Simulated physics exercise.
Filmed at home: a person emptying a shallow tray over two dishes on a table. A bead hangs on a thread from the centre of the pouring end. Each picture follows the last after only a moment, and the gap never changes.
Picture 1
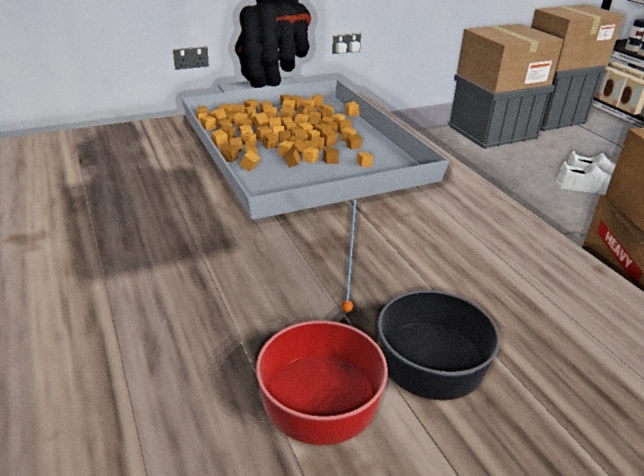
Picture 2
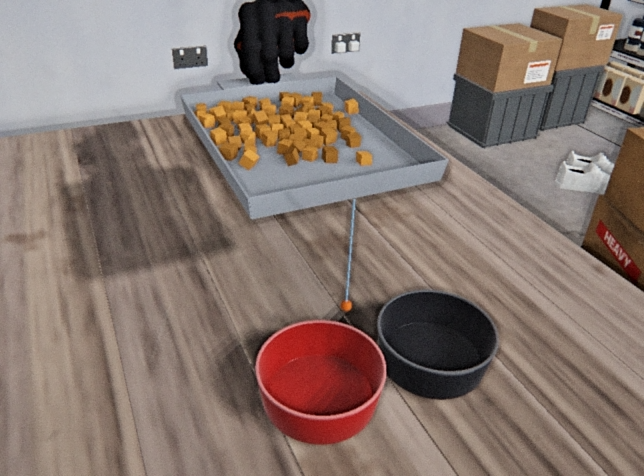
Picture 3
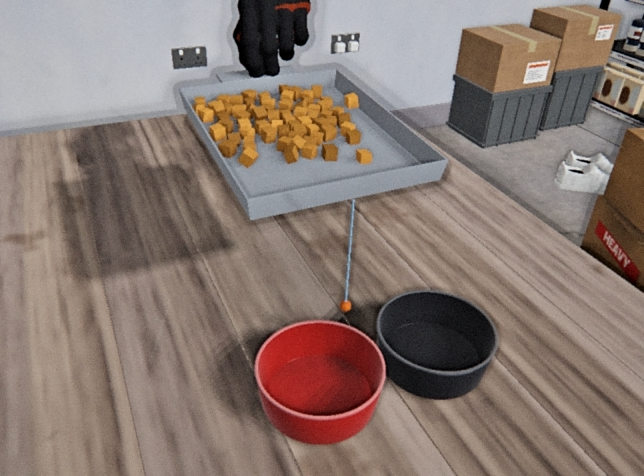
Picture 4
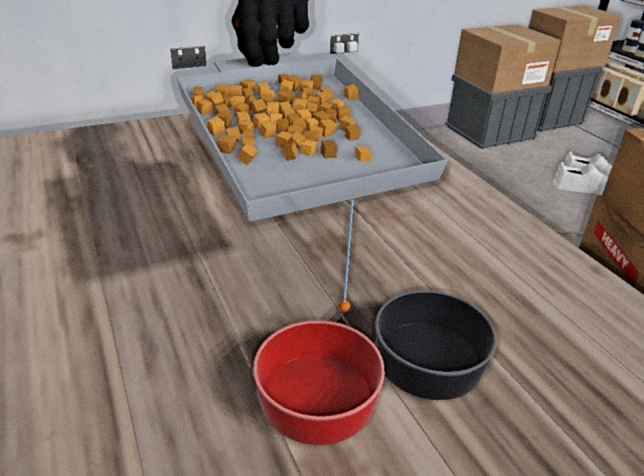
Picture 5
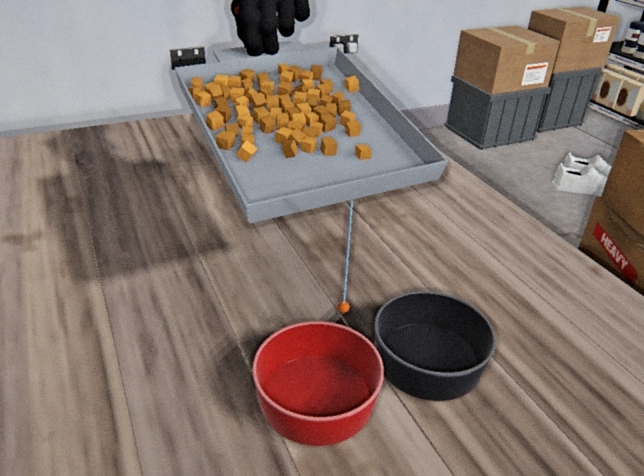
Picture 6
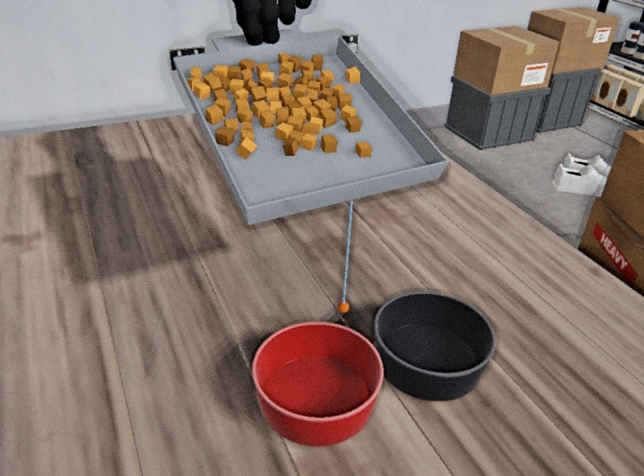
Black-gloved hand slowly raising the far end of a grey tray of orange-brown cubes behind red and black dishes.
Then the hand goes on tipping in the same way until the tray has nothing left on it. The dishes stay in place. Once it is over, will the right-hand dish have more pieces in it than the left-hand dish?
No.
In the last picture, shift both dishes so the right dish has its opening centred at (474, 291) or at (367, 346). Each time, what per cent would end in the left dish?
I'd say about 10 percent, followed by about 30 percent.
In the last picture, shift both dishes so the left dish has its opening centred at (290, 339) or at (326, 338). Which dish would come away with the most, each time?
One: The dish on the left. Two: The left-hand dish.
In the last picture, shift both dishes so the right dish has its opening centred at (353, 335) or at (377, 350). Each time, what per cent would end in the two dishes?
First case 50 in a hundred, second case 80 in a hundred.
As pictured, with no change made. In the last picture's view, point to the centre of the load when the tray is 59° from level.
In the last view the centre sits at roughly (306, 154).
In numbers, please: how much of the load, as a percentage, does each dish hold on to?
For the left dish 80 %, for the right dish 10 %.
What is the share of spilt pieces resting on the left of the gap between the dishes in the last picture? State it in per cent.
About 40 percent of the spill.
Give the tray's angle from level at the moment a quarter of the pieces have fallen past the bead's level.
Around 110°, give or take.
Soon after the last picture, tray tipped steeply; all on the tray.
A little later, tray tipped right over; nearly all on the tray; a stray few in the right dish; a stray few in the air.
Later still, tray tipped past a quarter turn; most in the left dish; a small part in the right dish; a small part outside both.
At rest, tray tipped past a quarter turn; most in the left dish; a small part in the right dish; a small part outside both.
